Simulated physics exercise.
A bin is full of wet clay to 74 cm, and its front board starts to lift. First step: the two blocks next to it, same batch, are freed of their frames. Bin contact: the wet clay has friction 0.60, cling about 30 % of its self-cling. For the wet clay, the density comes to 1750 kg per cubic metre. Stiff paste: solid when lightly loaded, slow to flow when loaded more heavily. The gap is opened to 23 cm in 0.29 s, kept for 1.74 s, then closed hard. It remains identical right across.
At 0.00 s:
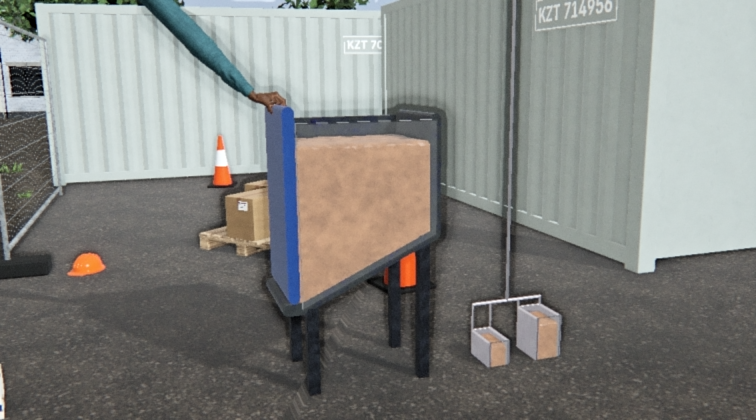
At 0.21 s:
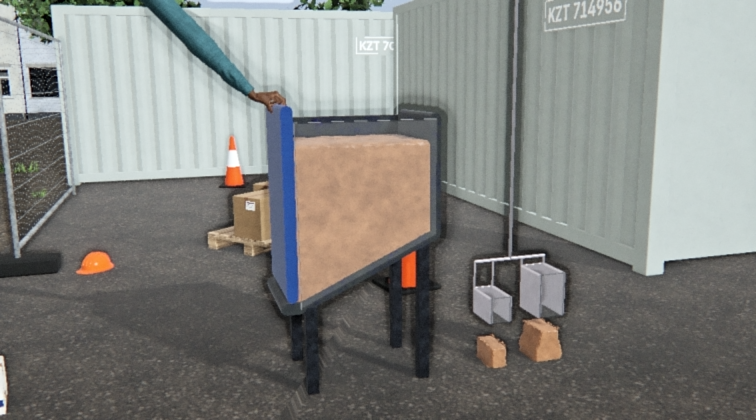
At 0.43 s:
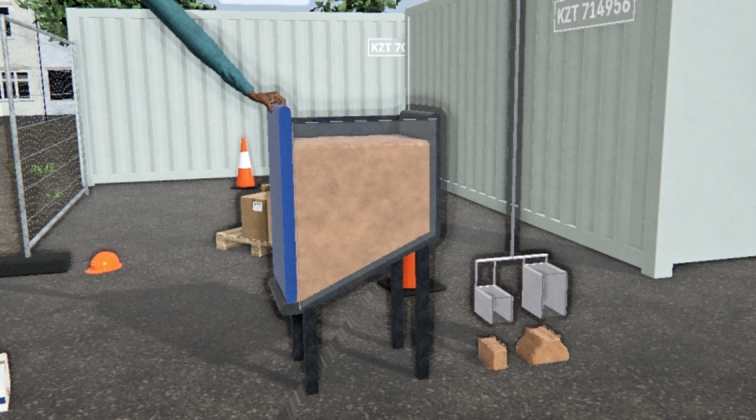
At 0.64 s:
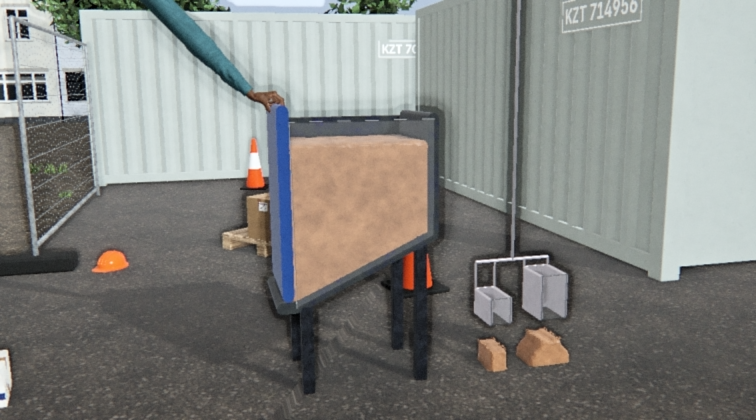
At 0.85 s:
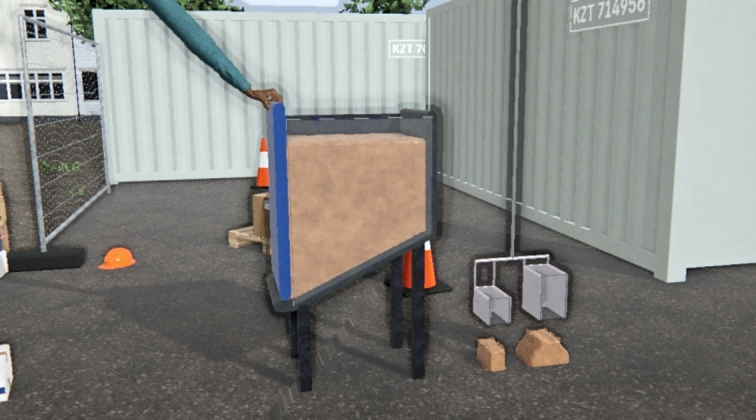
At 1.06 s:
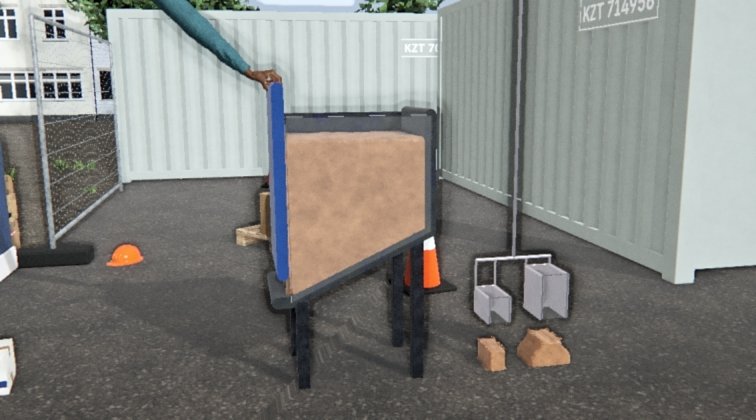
An arm holds a blue board as two metal moulds lift, the clay blocks slump, and the board rises slightly.
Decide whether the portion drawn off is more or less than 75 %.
It comes out higher than 75 %.
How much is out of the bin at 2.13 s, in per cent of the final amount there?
Around 50 percent.
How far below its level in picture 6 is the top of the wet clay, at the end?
I'd put it at close to 52 cm.
After 1.55 s, the hatch is 23 cm open and 16 % is out.
After 2.13 s, the hatch is 23 cm open and 49 % is out.
After 2.71 s, the hatch is 23 cm open and 74 % is out.
After 3.28 s, the hatch is 6.1 cm open and 90 % is out.
After 3.86 s, the hatch is shut and 90 % is out.
